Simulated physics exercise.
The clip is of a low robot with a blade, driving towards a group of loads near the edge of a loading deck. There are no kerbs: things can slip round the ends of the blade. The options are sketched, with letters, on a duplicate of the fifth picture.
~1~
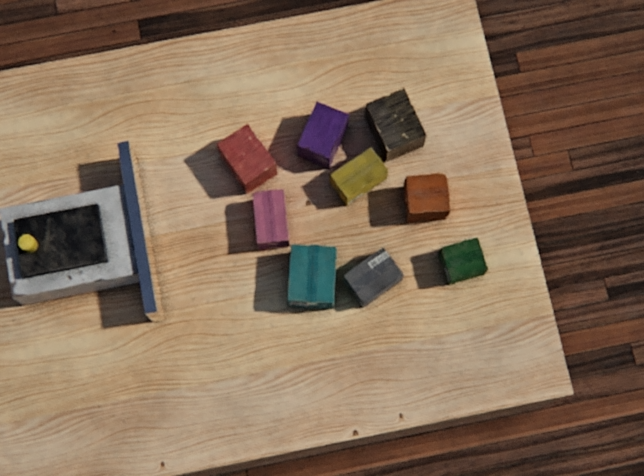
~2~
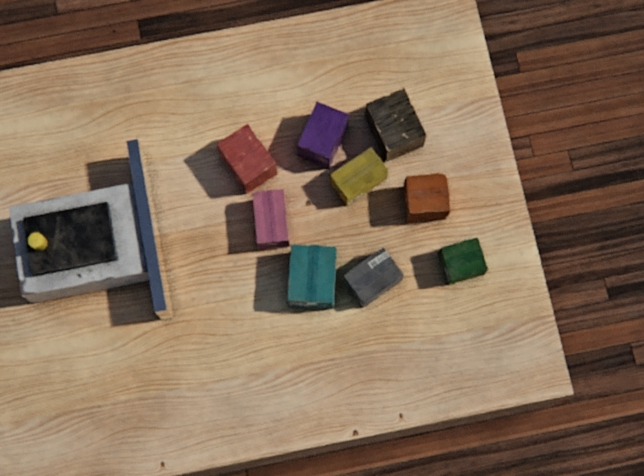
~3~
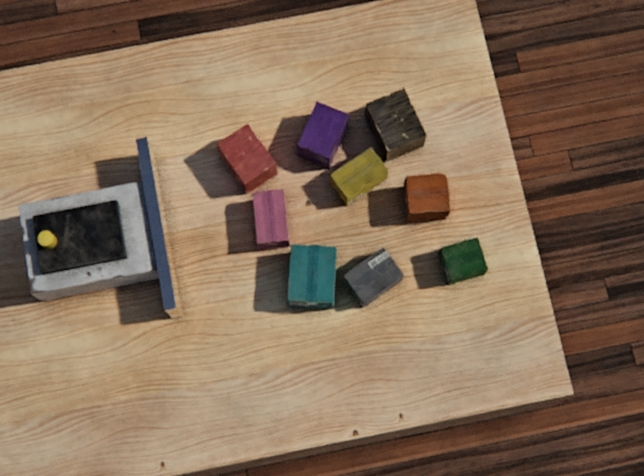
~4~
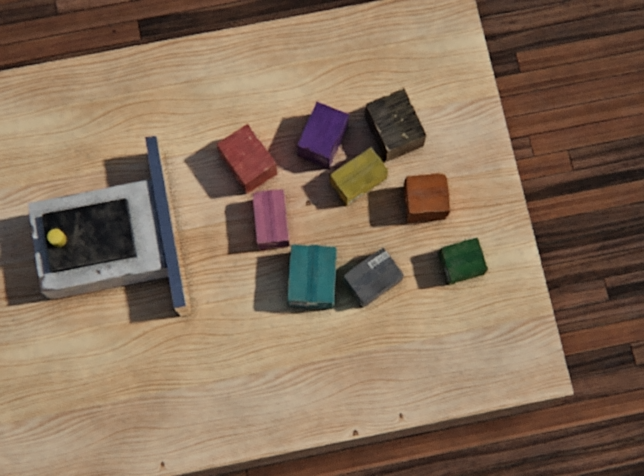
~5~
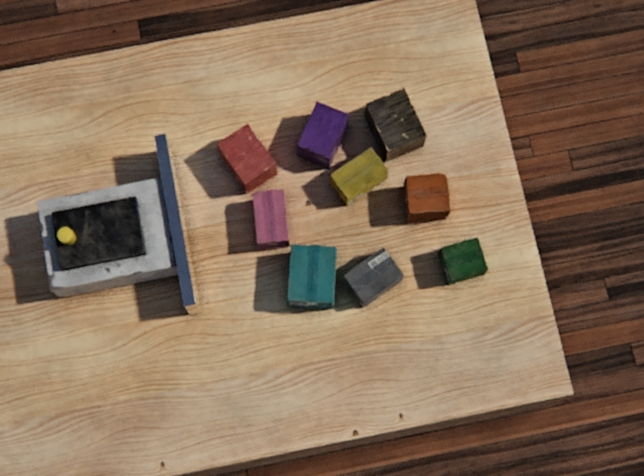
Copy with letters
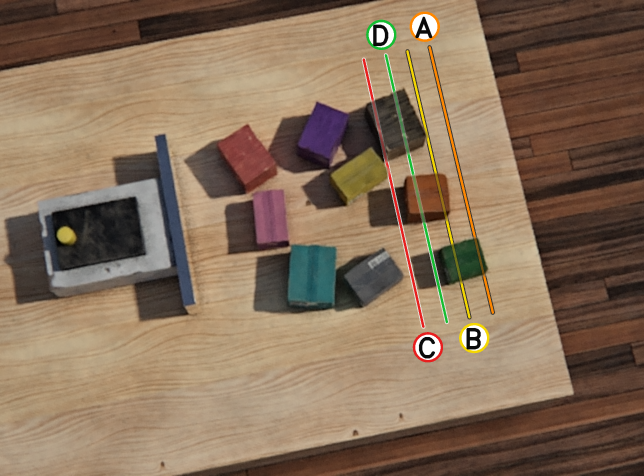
A low grey robot with a blue blade at its front crept steadily to the right across a pale wooden deck, getting a little closer to a scattered group of colourful blocks, which stayed still.
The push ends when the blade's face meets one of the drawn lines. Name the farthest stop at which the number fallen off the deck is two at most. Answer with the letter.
Line B.
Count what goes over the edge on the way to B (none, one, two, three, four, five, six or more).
In all, two.
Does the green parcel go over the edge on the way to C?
No.
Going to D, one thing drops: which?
It is the green parcel.
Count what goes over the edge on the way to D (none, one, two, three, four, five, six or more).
One.
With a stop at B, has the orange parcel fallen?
No.
On the marked copy, A at (460, 176); B at (438, 181); C at (393, 189); D at (416, 185).
Taking B. A third of the way, robot (202, 213); purple crate (329, 133); red crate (286, 154).
Two thirds of the way, robot (298, 194); green parcel (501, 254); black crate (451, 112).
When it is over, robot (370, 181); green parcel over the edge; black crate over the edge; two fallen.
As for the rest, A drops five; C is within the limit but short; D is within the limit but short.
